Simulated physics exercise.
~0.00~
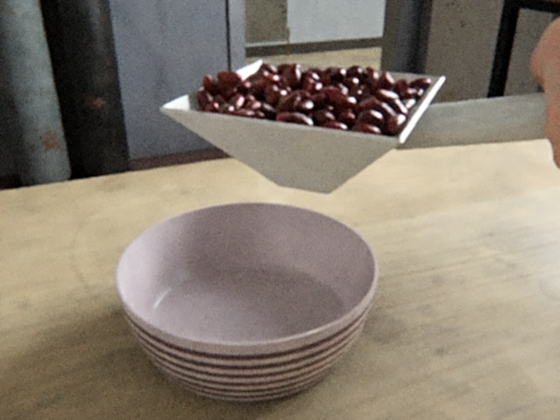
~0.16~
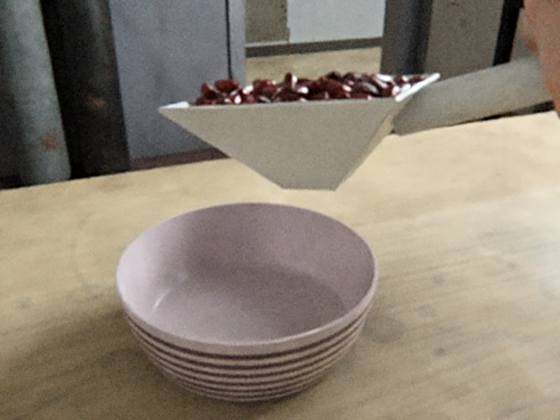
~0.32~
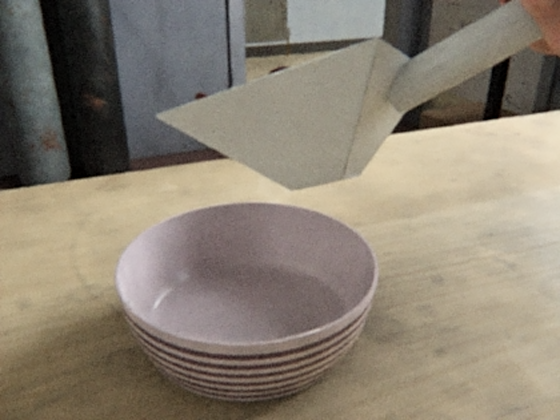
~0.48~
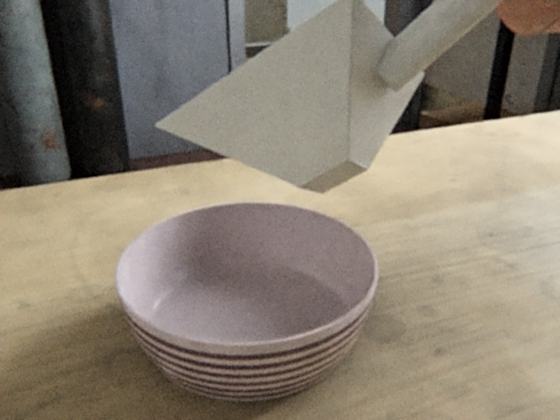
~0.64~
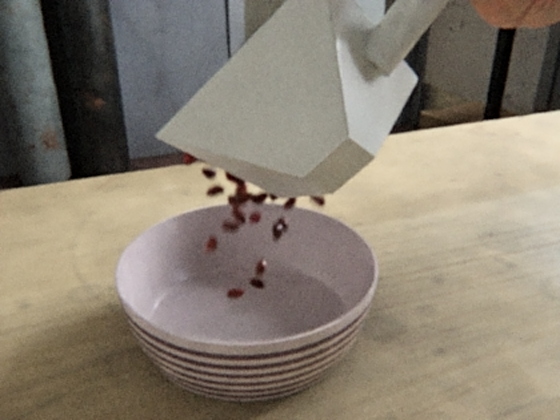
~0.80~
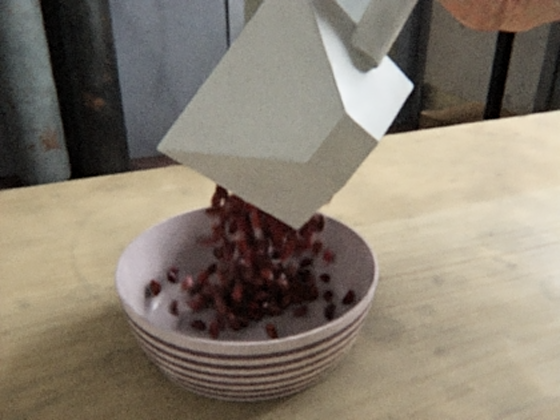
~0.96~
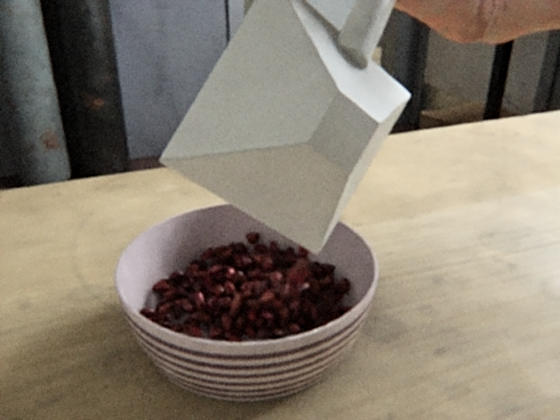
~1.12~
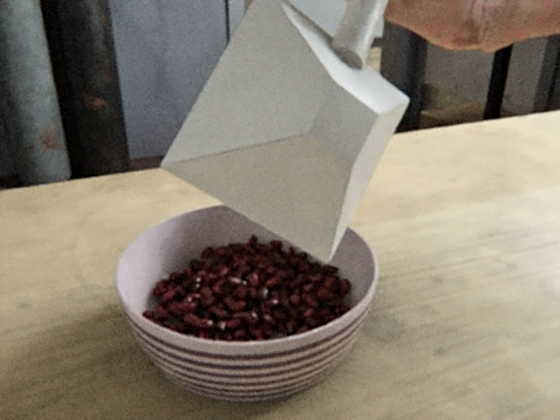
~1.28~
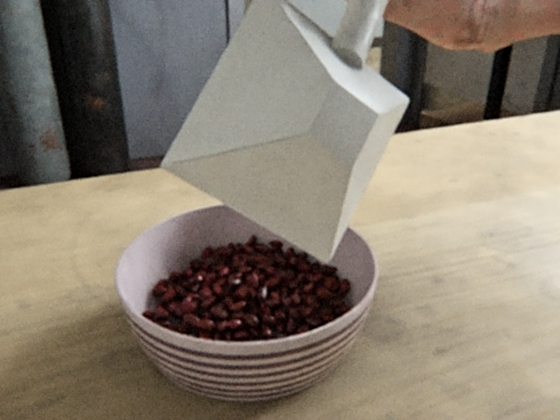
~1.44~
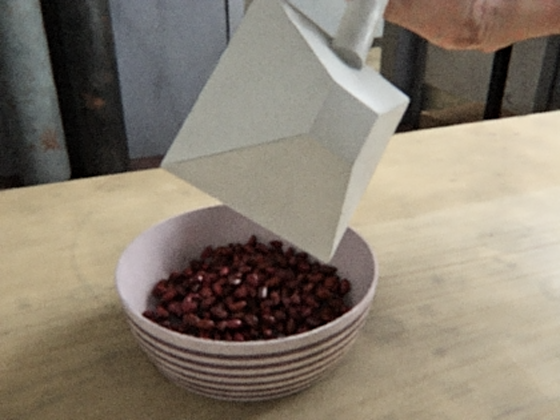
A pale scoop heaped with dark red beans, its handle held by a hand, tipped steadily over a pinkish striped bowl until the beans tumbled out in a rush, and it ended up hanging still and empty above the bowlful of beans.
